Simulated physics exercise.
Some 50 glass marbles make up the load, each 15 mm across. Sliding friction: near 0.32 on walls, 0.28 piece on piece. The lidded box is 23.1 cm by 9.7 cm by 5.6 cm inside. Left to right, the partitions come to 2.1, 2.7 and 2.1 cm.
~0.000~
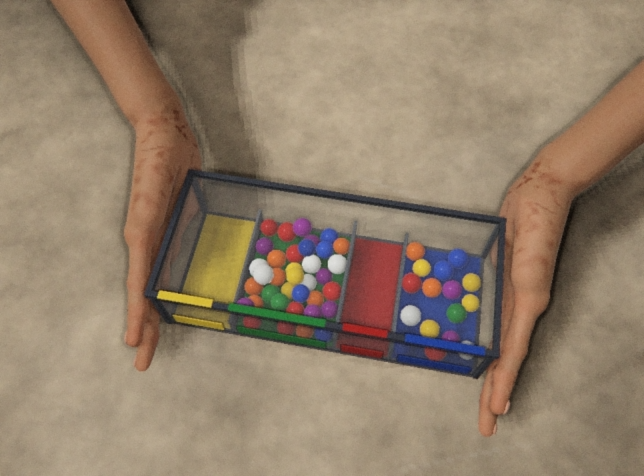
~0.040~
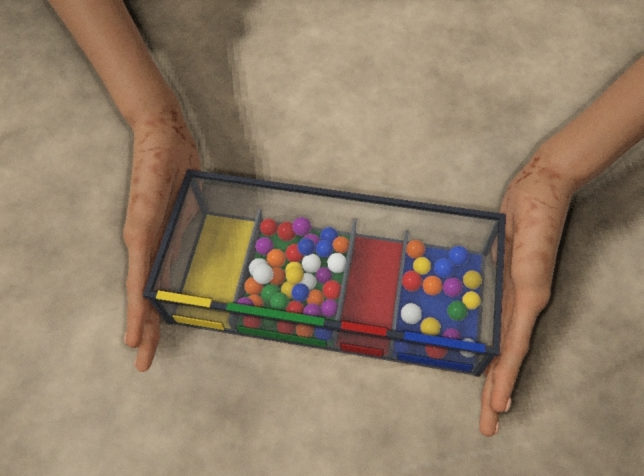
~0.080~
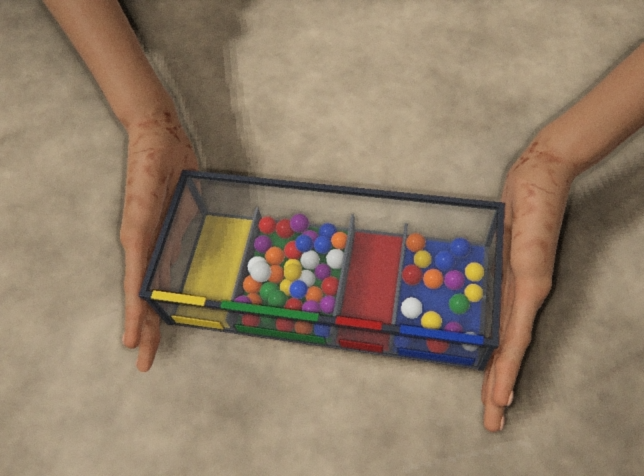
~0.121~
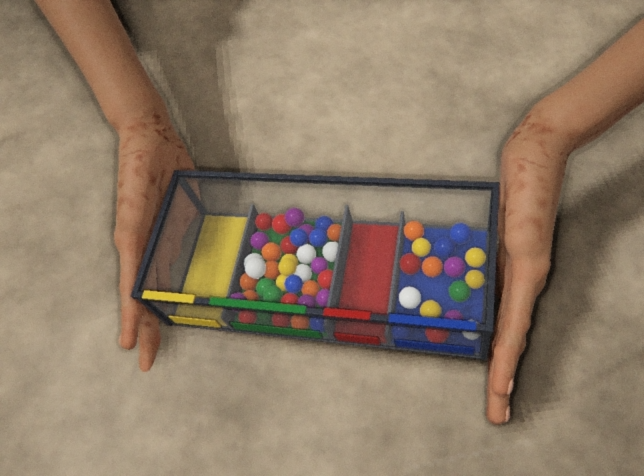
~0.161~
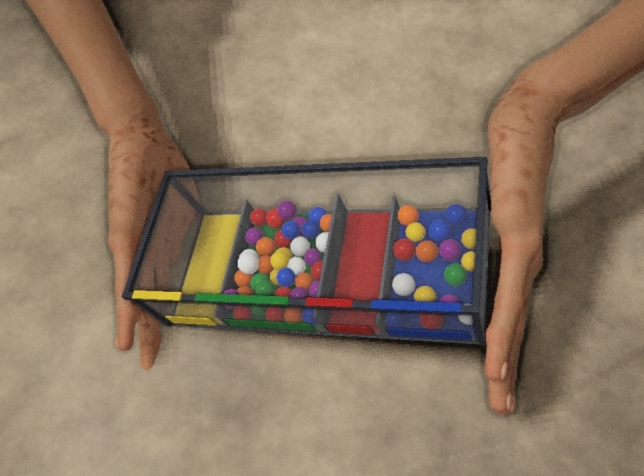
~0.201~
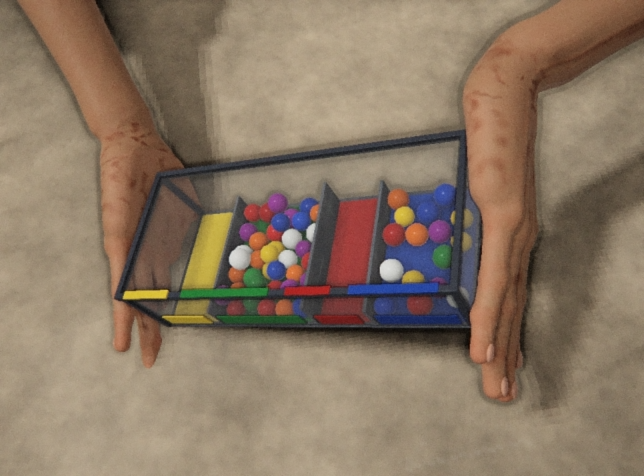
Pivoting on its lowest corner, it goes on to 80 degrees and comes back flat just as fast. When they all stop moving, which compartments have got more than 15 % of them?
Once they stop: Red compartment has not, blue compartment has not, green compartment has, yellow compartment has.
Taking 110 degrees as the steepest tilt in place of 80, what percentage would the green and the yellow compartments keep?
You'd find green with 10 % and yellow with 90 %.
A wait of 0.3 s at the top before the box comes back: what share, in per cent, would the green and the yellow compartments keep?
Green 30; yellow 65.
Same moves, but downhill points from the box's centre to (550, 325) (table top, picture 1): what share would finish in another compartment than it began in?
The share would be about 50 percent.
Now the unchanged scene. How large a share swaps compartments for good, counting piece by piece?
Result: Roughly 70 %.
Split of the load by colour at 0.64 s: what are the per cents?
In per cent: Red 10, blue 20, green 55, yellow 15.
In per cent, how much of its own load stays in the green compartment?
That compartment keeps close to 40 per cent of its own pieces.
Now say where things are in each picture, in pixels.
In the first frame, box tilt 0 degrees, front corners at (153, 292) and (493, 352); blue 30 %, green 70 %.
In the second frame, box tilt 1 degrees, front corners at (151, 292) and (493, 349).
In the third frame, box tilt 5 degrees, front corners at (147, 293) and (492, 340), lowest corner left front.
In the fourth frame, box tilt 10 degrees, front corners at (139, 293) and (486, 326), lowest corner left front.
In the fifth frame, box tilt 17 degrees, front corners at (130, 293) and (473, 307), lowest corner left front.
In the sixth frame, box tilt 24 degrees, front corners at (122, 295) and (451, 286), lowest corner left front; blue 30 %, green 70 %. Its pace works out near 170 degrees a second.
After 0.64 s, tilt 78 degrees; red 10 %, blue 20 %, green 55 %, yellow 15 %.
Then, at 0.93 s, tilt 32 degrees; red 5 %, green 45 %, yellow 50 %.
Then, at 1.33 s, tilt 0 degrees; red 5 %, green 45 %, yellow 50 %.
In the end, at 2.3 s, red 5 %, blue 0 %, green 45 %, yellow 50 %.
